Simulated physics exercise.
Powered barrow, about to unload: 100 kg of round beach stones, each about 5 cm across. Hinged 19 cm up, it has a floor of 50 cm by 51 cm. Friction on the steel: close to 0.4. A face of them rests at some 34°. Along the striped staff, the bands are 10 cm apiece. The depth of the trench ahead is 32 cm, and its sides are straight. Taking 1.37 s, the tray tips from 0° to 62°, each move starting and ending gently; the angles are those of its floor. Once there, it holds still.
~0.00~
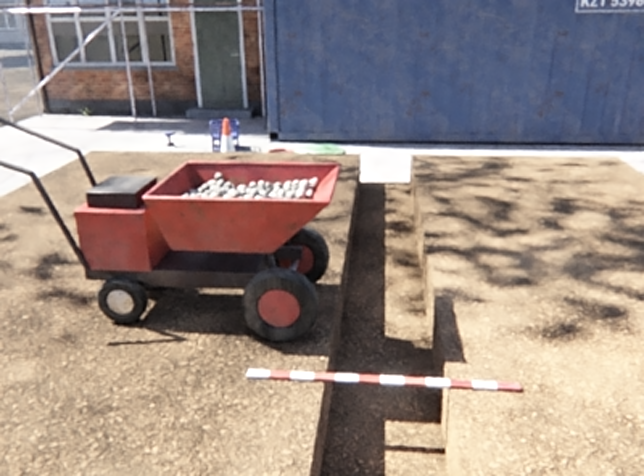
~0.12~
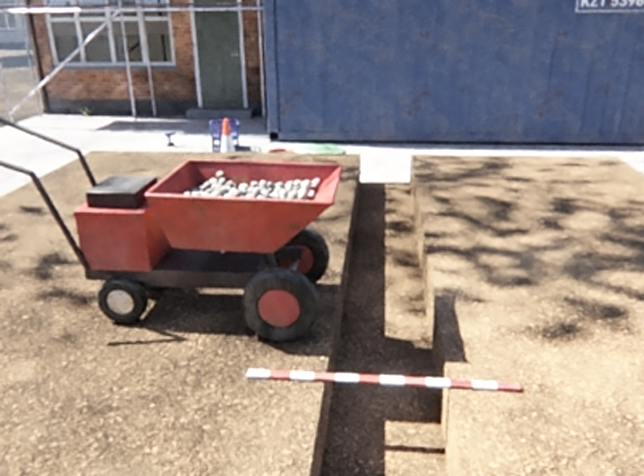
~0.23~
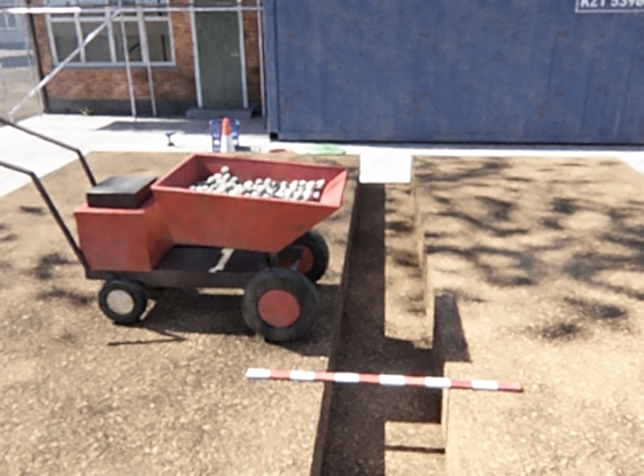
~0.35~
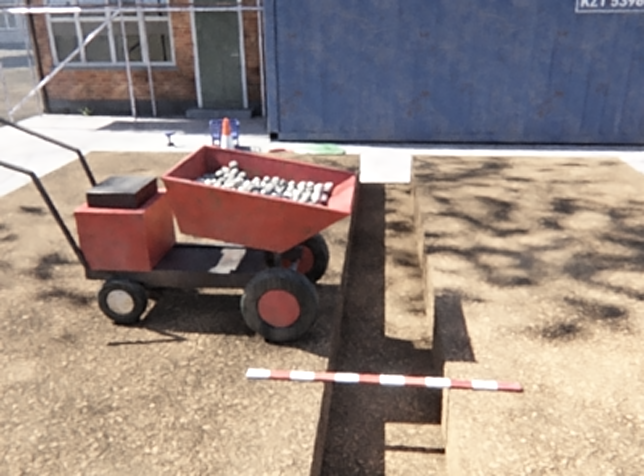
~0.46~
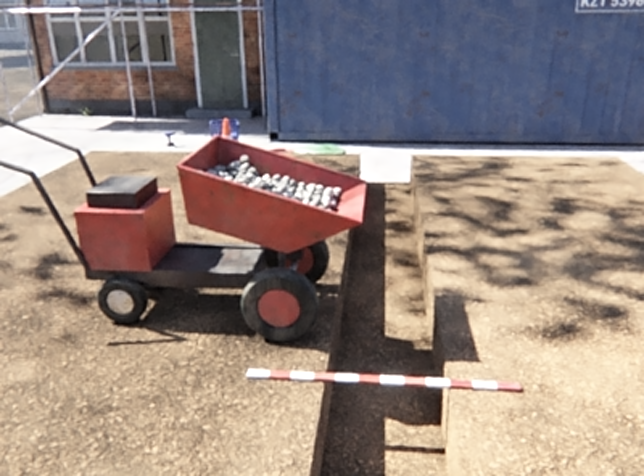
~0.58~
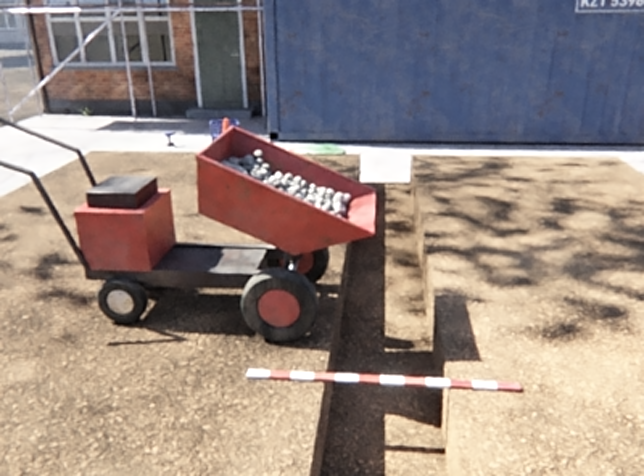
A red powered barrow's tray of grey stones tilts steadily down to the right beside a trench.
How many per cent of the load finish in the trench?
About 54 per cent.
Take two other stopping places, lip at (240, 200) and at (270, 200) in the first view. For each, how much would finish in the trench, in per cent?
About 100 per cent first, then about 100 per cent.
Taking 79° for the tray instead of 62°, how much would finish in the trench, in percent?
Trench share: Approx. 75%.
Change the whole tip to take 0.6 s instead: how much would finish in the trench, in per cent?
Roughly 35% would finish there.
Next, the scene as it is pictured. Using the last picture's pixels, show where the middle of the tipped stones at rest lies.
Their middle ends up near (431, 350).
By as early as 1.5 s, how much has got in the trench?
At that moment: Approx. 20 %.
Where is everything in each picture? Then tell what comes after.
The first frame shows lip at (329, 202), floor tilted 0°, highest stones at (270, 191).
The second frame shows lip at (332, 203), floor tilted 1°, highest stones at (260, 190); the stones move at 0.2 m/s on average.
In the third frame, the tray is at 5°, its lip at (339, 207); the top of the load is at (227, 184); the stones move at 0.3 m/s on average.
In the fourth frame, the tray is at 10°, its lip at (350, 214); the top of the load is at (222, 177); the stones move at 0.4 m/s on average.
The fifth frame shows lip at (362, 223), floor tilted 17°, highest stones at (225, 170); the stones move at 0.5 m/s on average.
In the sixth frame, the tray is at 24°, its lip at (374, 234); the top of the load is at (236, 164); the stones move at 0.6 m/s on average.
After 1.0 s the floor is at 52°; 100 % in the tray; the foremost stones are at (392, 255).
After 1.5 s the floor is at 62°; 58 % in the tray, 22 % in the trench, 20 % past the trench; the foremost stones are at (485, 320).
After 1.8 s the floor is at 62°; 21 % in the tray, 36 % in the trench, 43 % past the trench; the foremost stones are at (558, 316).
After 3.8 s the floor is at 62°; 0 % in the tray, 54 % in the trench, 46 % past the trench; the foremost stones are at (613, 314).
